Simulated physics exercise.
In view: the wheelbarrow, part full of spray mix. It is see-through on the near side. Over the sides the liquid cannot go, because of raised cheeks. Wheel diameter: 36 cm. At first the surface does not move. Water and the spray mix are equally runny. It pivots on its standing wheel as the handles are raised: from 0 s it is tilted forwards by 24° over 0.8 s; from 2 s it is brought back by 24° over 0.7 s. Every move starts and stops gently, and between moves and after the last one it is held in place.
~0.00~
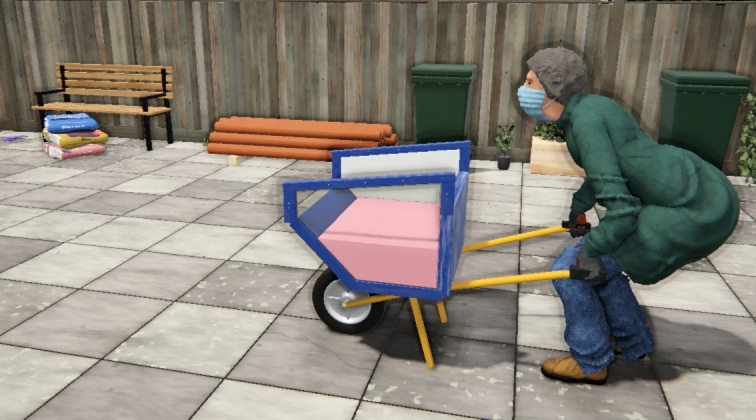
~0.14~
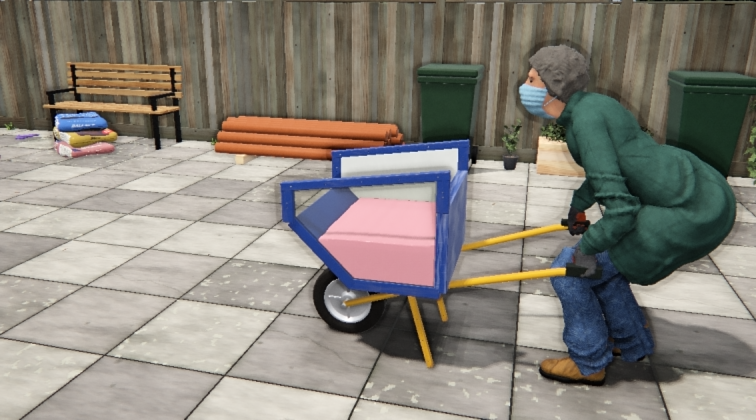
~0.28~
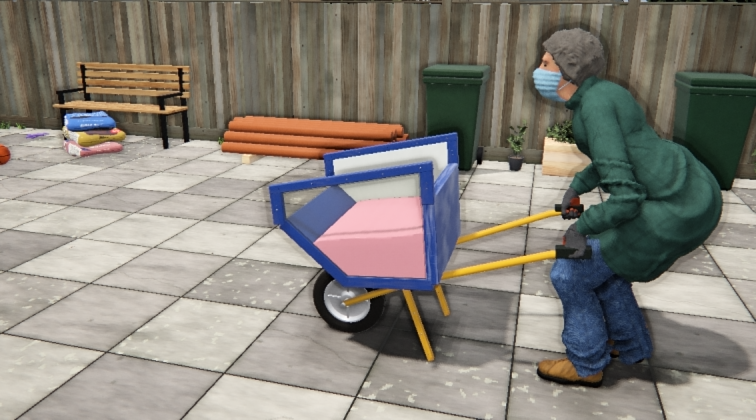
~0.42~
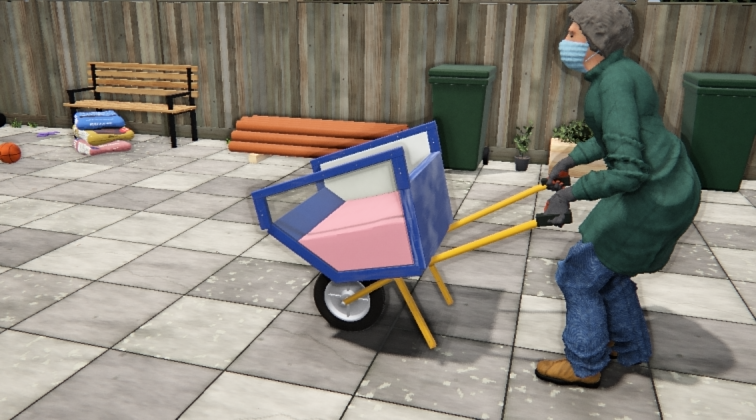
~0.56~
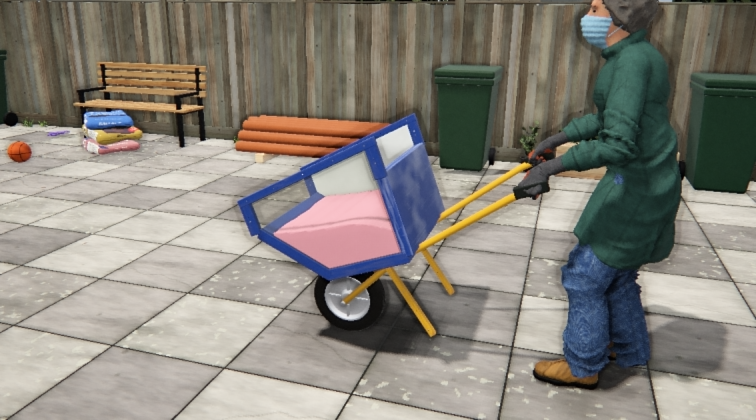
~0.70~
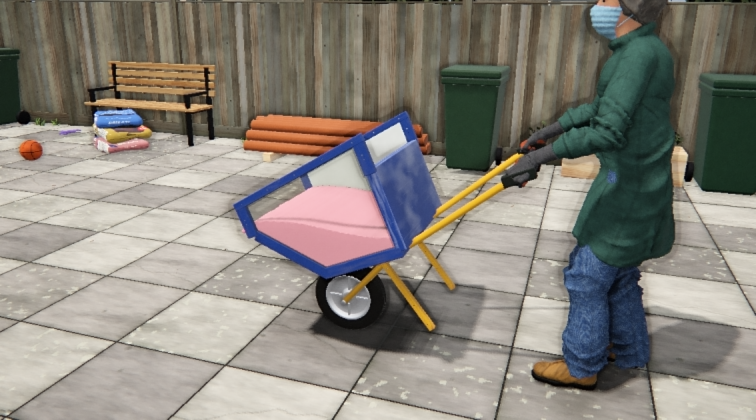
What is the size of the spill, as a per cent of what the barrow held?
About 57 per cent.
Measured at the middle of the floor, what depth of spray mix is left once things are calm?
The depth there ends up near 6 cm.
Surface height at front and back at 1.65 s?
It reads roughly 12 cm up front and 2 cm at the back.
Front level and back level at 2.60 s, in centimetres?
Roughly 10 cm in front and 4 cm behind.
After 1.65 s the barrow is at 24° forwards, the surface stands 3 cm at the back and 12 cm at the front; 49 per cent is out, over the front.
After 2.60 s the surface stands 3 cm at the back and 10 cm at the front; 54 per cent is out, over the front.
After 3.50 s the surface stands 4 cm at the back and 10 cm at the front; 56 per cent is out, over the front.
After 5.59 s 57 per cent is out, over the front, 26 of 45 litres.
